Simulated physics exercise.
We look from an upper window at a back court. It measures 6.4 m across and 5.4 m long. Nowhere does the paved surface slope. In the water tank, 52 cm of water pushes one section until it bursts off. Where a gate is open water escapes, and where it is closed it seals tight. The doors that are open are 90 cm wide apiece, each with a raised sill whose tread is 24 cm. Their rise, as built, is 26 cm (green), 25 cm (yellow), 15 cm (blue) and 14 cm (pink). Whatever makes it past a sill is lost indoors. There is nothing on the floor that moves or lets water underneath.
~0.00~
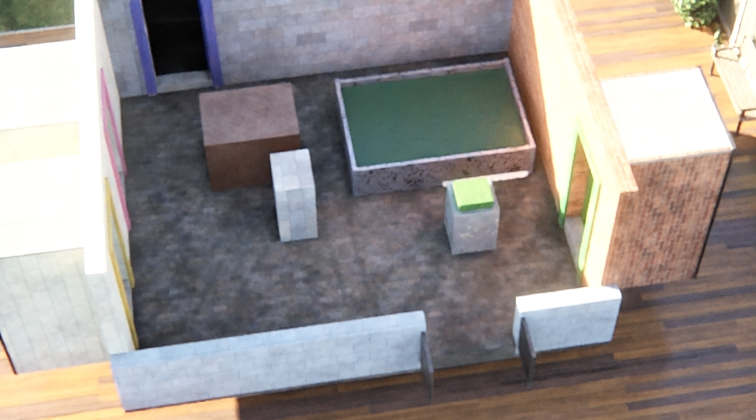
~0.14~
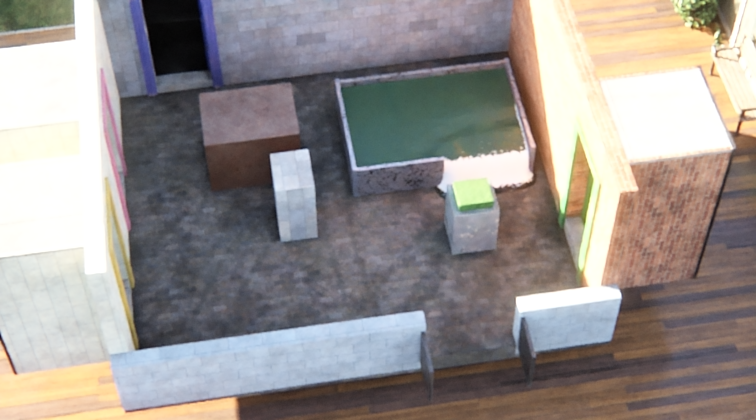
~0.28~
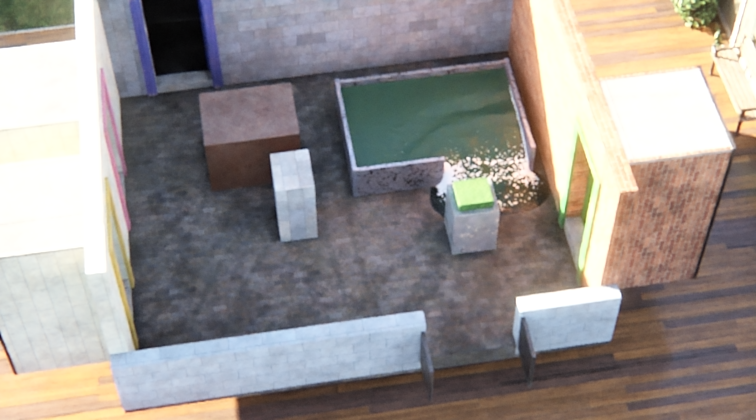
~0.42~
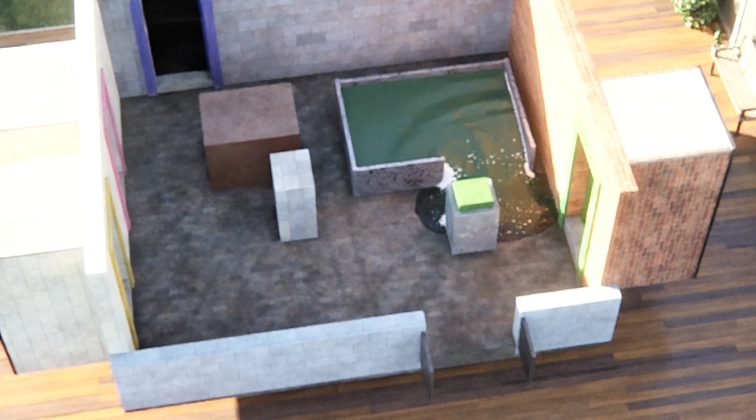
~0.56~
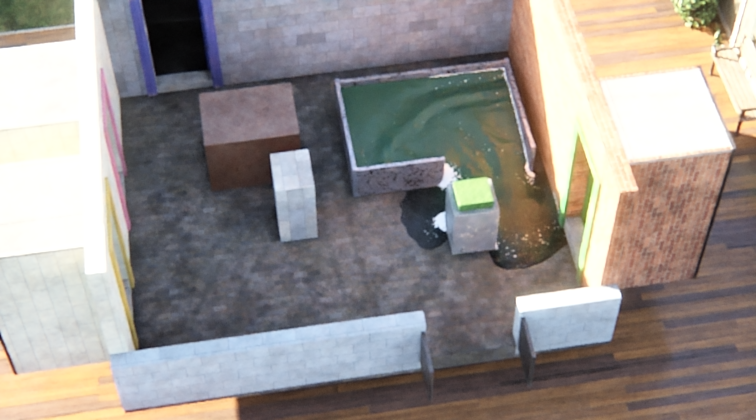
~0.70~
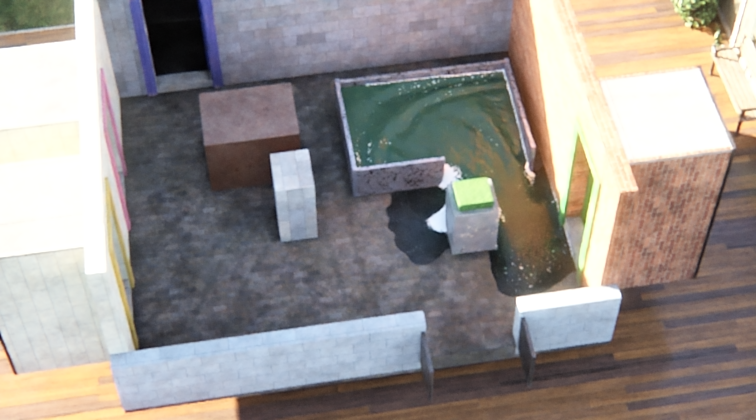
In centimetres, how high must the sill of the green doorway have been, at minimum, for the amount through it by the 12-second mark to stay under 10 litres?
It must have been at least 22 cm high.
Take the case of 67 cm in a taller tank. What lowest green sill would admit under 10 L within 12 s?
Then around 30 centimetres.
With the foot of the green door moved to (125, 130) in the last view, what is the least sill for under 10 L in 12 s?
Minimum: Close to 8.5 cm.
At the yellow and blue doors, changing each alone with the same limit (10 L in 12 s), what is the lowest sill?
You'd want about 13.0 centimetres at yellow and about 8.5 centimetres at blue.
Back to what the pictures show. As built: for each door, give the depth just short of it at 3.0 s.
Green door 22 cm, yellow door 0 cm, blue door 0 cm, pink door 0 cm.
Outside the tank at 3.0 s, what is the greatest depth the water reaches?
I'd put it near 32 cm.
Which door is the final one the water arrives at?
Door: Blue.
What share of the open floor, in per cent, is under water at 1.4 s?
About 20 per cent.
After 1.4 s water covers 20 % of the floor, deepest (50 cm) near (586, 320); 27 cm at the green door, 0 litres in over its 26 cm sill.
After 3.0 s water covers 45 % of the floor, deepest (32 cm) near (586, 320); 22 cm at the green door, 1 litre in over its 26 cm sill.
After 12.0 s water covers 95 % of the floor, deepest (10 cm) near (126, 183); 7 cm at the green door, 2 litres in over its 26 cm sill.
At the green door as built, the water arrived by 0.7 s and peaked near 27 cm at 1.4 s.
Run again over the same 12 s with other heights there, 16 litres in over 20.5 cm, 5 litres over 24 cm. The limit of 10 litres is kept from about 22 cm up.
